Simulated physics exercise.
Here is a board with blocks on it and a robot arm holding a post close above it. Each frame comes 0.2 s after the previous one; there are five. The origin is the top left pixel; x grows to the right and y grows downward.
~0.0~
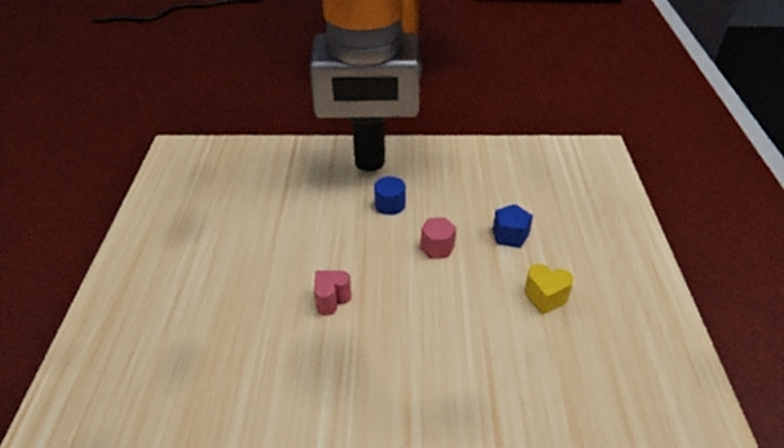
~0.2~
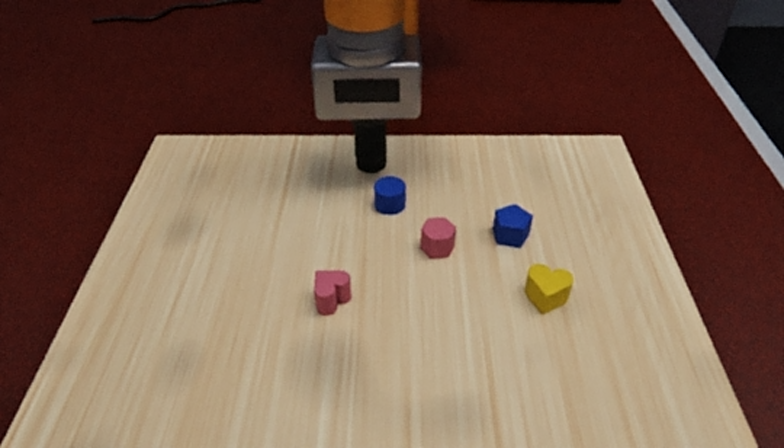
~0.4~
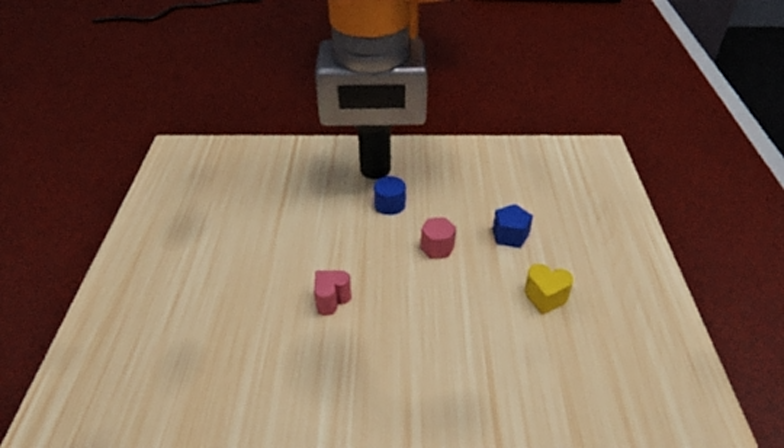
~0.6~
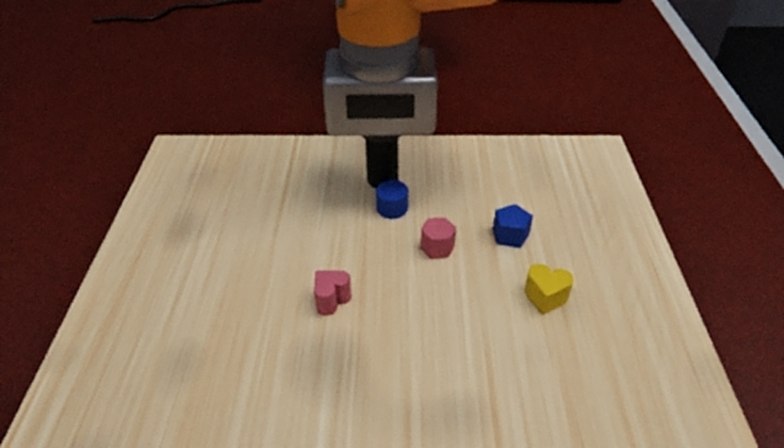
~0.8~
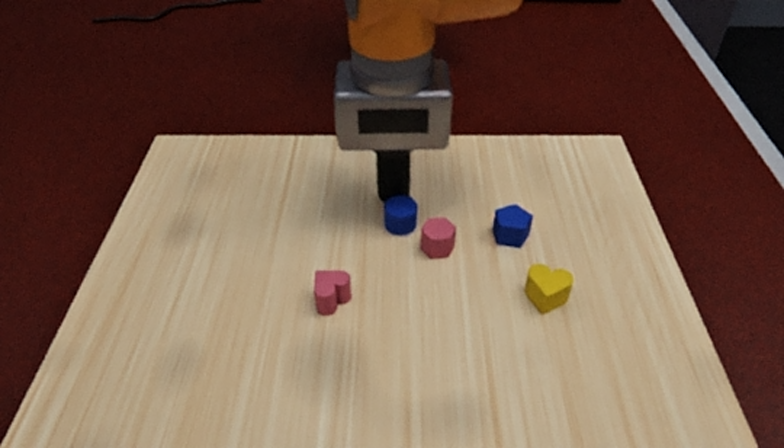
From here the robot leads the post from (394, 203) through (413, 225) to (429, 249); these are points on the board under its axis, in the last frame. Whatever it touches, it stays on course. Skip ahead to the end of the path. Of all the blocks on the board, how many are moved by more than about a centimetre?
The result: Two blocks.
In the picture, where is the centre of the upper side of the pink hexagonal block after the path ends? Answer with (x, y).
About (459, 244).
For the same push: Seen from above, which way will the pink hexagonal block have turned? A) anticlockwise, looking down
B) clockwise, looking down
The correct letter is A.
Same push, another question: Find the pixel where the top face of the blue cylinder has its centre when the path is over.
The centre of its top face lies at (411, 252).
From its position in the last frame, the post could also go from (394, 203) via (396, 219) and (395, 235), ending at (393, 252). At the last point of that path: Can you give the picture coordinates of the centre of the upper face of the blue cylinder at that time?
Around (418, 252).
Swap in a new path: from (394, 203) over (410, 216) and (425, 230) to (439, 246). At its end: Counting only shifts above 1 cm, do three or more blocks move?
That would be a no.
On the path given first. Halfway along, post at (413, 217); blue cylinder at (410, 229); pink hexagonal block at (445, 232), turned 30° anticlockwise.
At the end, post at (429, 241); blue cylinder at (411, 252); pink hexagonal block at (459, 244), turned 55° anticlockwise; blue five-sided block still.
